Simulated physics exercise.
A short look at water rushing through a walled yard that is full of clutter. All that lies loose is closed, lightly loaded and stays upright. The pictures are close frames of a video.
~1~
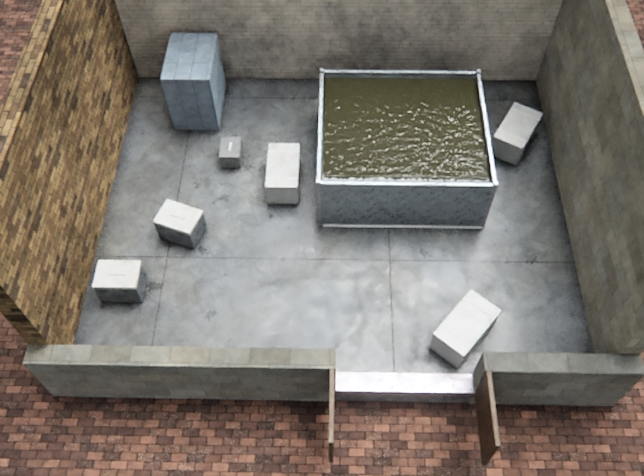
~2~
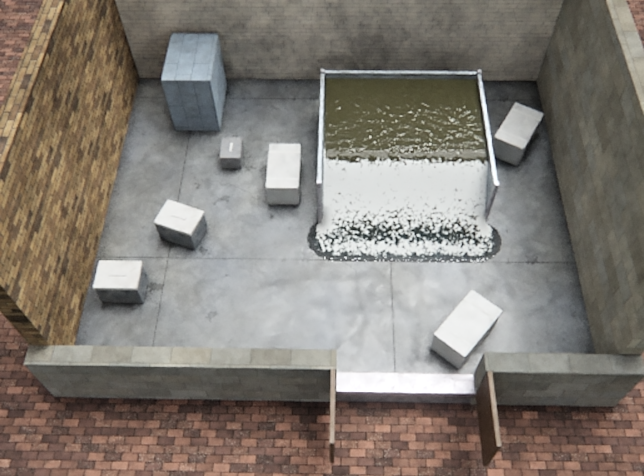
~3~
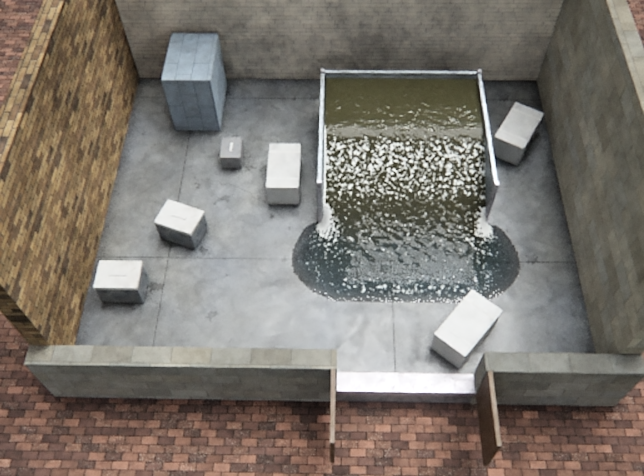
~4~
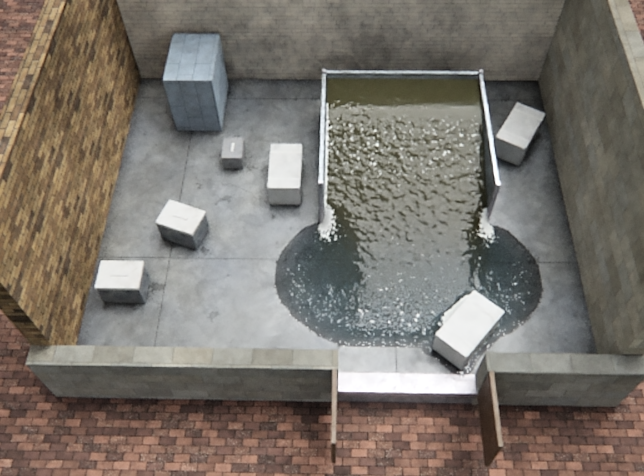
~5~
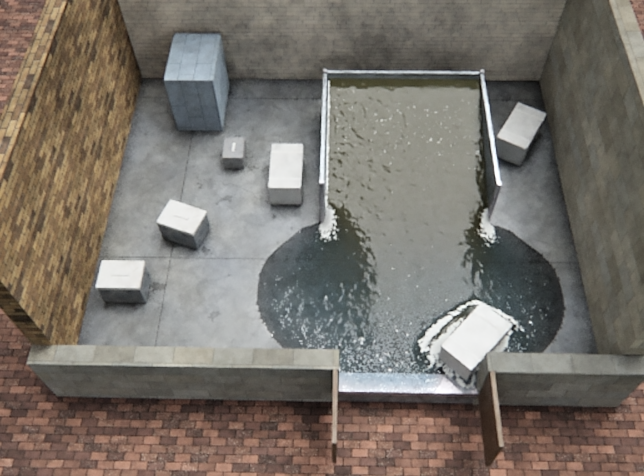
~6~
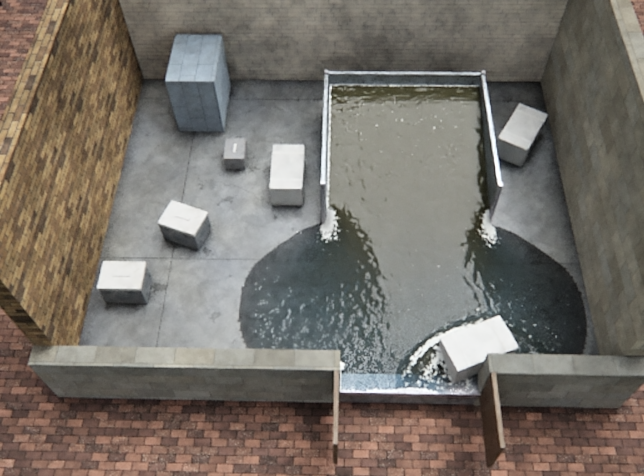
In a walled yard scattered with pale boxes and one taller blue-grey block, a raised tank of murky water opens at its front. Water pours out in a foaming sheet and spreads across the concrete toward the front opening, surging around the nearest box and turning it slightly, while the others stay put.
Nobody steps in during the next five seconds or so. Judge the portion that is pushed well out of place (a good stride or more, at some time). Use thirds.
Share: One to two thirds.
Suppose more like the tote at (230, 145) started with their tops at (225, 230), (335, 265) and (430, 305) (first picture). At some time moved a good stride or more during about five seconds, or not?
As listed: No, moved that far, pushed that far.
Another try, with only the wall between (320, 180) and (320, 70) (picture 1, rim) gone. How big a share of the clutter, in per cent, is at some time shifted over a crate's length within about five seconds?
About 90 per cent.
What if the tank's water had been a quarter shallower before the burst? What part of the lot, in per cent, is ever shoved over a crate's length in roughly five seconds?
Some 40 per cent.
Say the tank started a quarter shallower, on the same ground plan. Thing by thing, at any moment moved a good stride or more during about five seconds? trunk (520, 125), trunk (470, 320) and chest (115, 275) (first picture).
In turn: That far or more, swept aside, swept aside.
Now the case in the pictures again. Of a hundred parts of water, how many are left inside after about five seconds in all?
Some 54 per cent.
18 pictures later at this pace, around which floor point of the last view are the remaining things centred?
Around (308, 167).
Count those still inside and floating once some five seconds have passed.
The number is 1.
A moment on, 0 of 7 are well off their spots; 1 afloat.
Next, 0 of 7 are well off their spots; 1 afloat.
Later, 3 of 7 are well off their spots; 0 afloat.
In the end, 3 of 7 are well off their spots, and 3 have been at some point; 1 afloat.
